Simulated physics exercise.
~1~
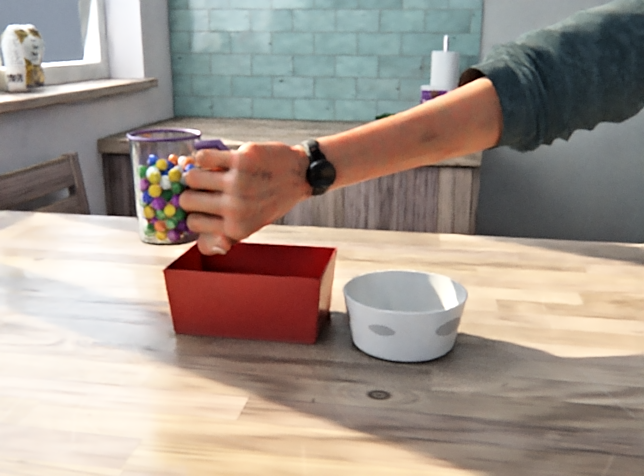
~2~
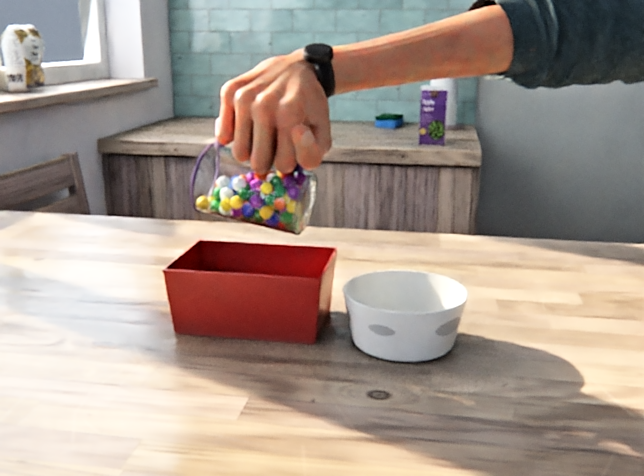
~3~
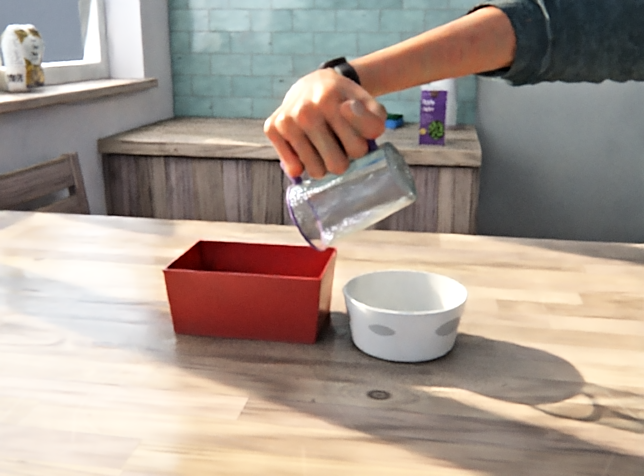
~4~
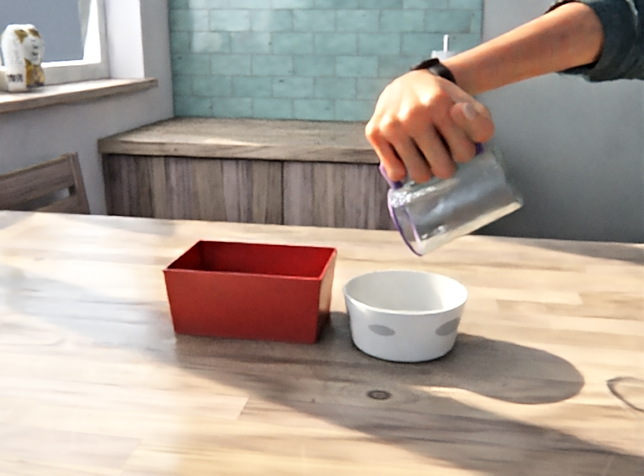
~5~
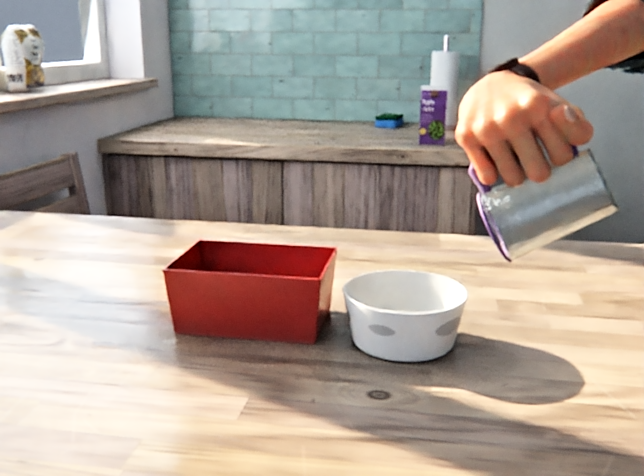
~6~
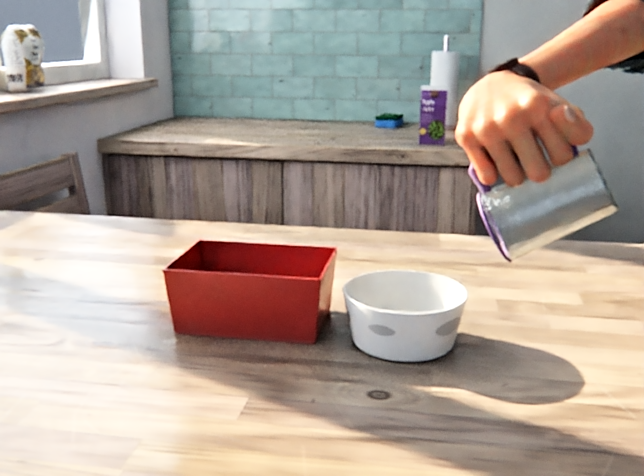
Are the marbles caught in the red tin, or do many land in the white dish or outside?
The marbles are caught in the red tin. The white dish stays empty and none are left on the table around it.
